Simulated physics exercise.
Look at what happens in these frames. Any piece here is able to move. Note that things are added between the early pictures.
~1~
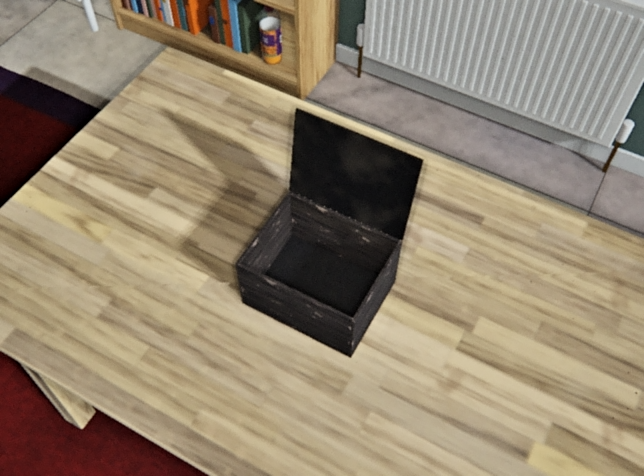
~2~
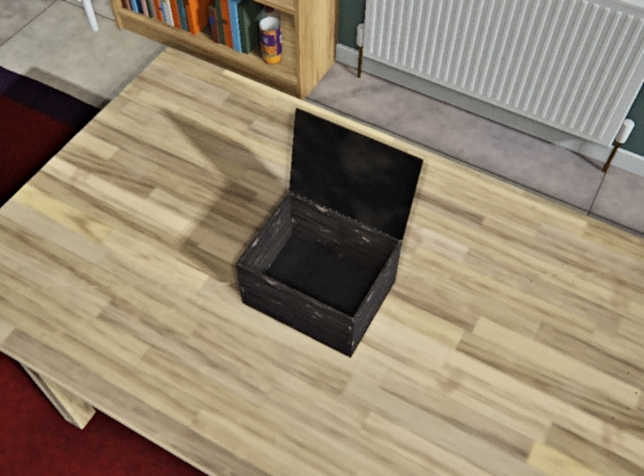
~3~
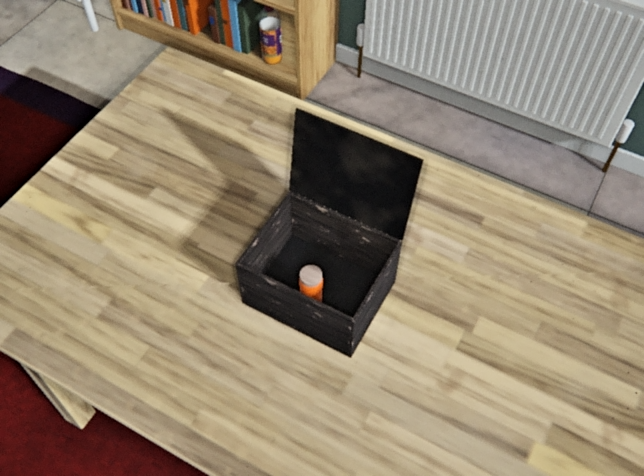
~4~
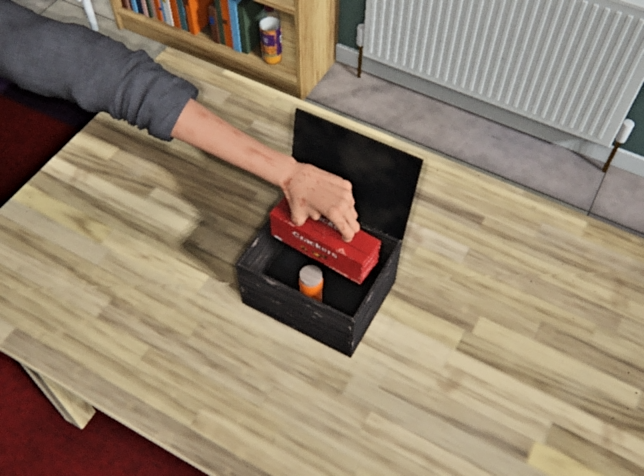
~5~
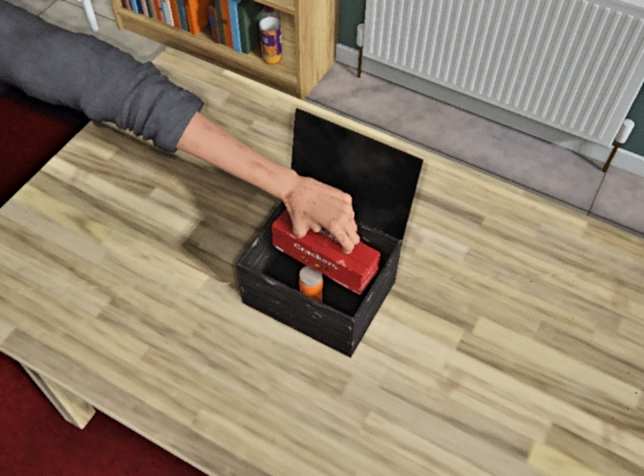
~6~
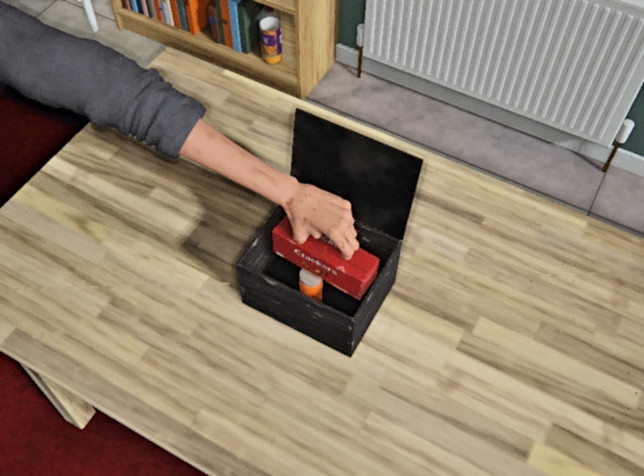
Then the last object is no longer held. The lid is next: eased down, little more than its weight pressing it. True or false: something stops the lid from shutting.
False.
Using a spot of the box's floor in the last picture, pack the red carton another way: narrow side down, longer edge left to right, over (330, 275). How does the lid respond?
Then the box lid comes to rest down.
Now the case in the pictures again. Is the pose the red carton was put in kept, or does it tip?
As it turns out, it changes its angle.
Then, 0.50 s on from there, red carton on its side near (327, 272).
Then, 1.60 s on from there, lid 58° above the rim; red carton on its side near (327, 272).
Then, 1.90 s on from there, lid 14° above the rim; red carton on its side near (327, 272).
In the end, lid shut; toppled in the box, red carton; orange shaker unmoved. At the end, from the last picture's camera, red carton near (327, 272).
